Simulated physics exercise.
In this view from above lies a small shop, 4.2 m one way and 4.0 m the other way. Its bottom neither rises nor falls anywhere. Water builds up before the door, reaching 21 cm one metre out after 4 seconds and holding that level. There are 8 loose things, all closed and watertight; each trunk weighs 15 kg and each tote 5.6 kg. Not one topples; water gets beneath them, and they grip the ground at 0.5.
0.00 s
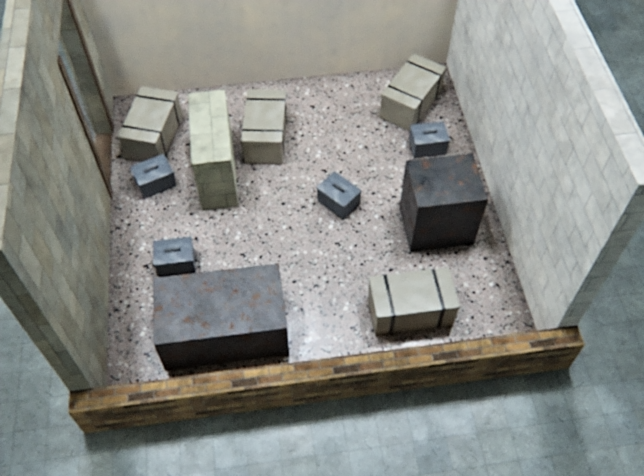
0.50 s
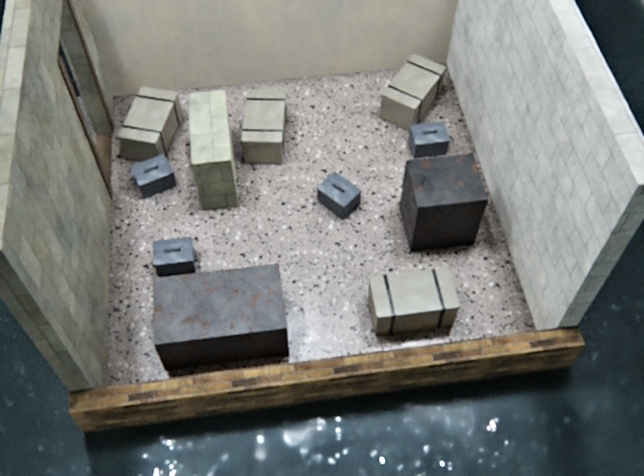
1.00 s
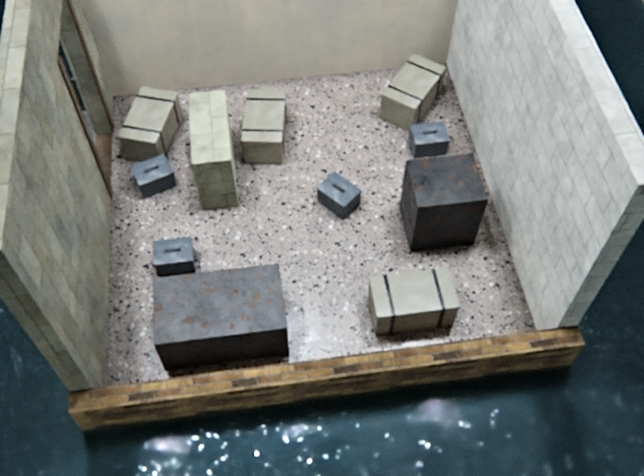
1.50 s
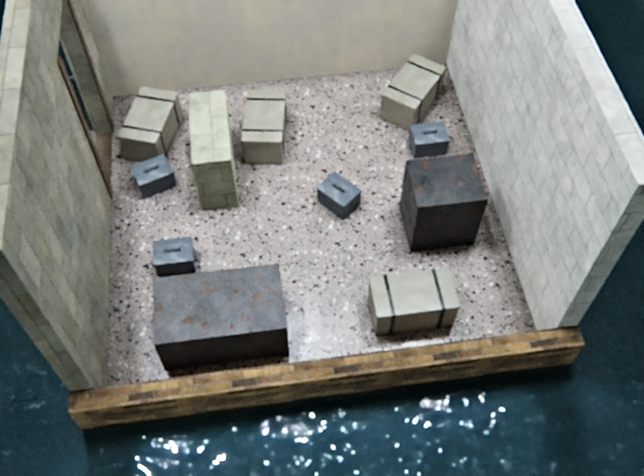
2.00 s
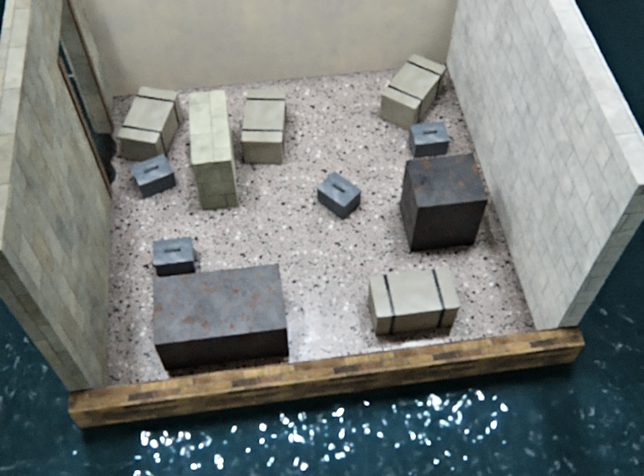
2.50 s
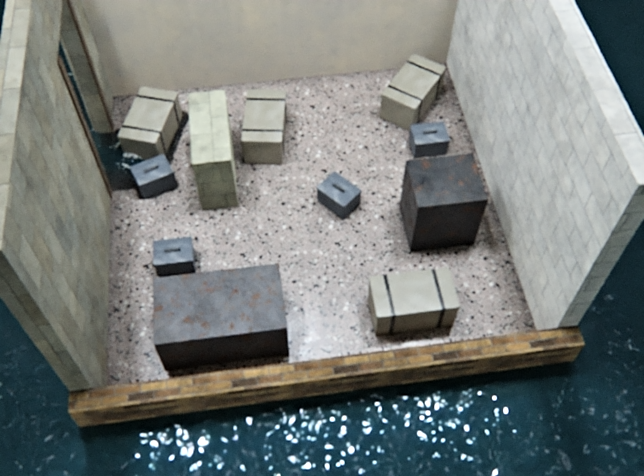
A small shop with pale walls and a speckled floor is seen from above, its near side edged by a low brown brick wall. Two dark, rust-flecked blocks sit front left and right, among beige strapped trunks, a tall pale-green block and small blue-grey boxes. Dark, glinting water covers the ground outside, then enters at the left doorway, while everything inside and the camera stay still.
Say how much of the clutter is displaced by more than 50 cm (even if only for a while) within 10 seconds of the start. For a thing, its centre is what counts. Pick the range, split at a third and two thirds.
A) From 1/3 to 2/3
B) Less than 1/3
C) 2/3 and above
A.
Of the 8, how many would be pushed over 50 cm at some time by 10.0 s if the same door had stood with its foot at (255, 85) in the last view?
Then it comes to 4.
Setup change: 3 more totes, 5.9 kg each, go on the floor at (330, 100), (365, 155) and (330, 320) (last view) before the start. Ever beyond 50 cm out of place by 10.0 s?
So the first ends up past the threshold, the second below the threshold, the third below the threshold.
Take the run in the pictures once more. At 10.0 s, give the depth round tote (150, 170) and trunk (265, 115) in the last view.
First roughly 9 cm, second roughly 3 cm.
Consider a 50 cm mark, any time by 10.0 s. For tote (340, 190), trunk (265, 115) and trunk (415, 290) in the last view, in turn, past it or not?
Same order as the question: Smaller, smaller, smaller.
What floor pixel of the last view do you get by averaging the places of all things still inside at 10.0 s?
Around (329, 231).
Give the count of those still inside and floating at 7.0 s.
I'd say 1 of them.
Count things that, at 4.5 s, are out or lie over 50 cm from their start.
My count gives 2.
After 3.5 s 0 of 8 are over 50 cm from their spots; 0 afloat.
After 4.5 s 2 of 8 are over 50 cm from their spots; 0 afloat.
After 7.0 s 2 of 8 are over 50 cm from their spots; 1 afloat.
After 10.0 s 5 of 8 are over 50 cm from their spots, and 5 have been at some point; 5 afloat.
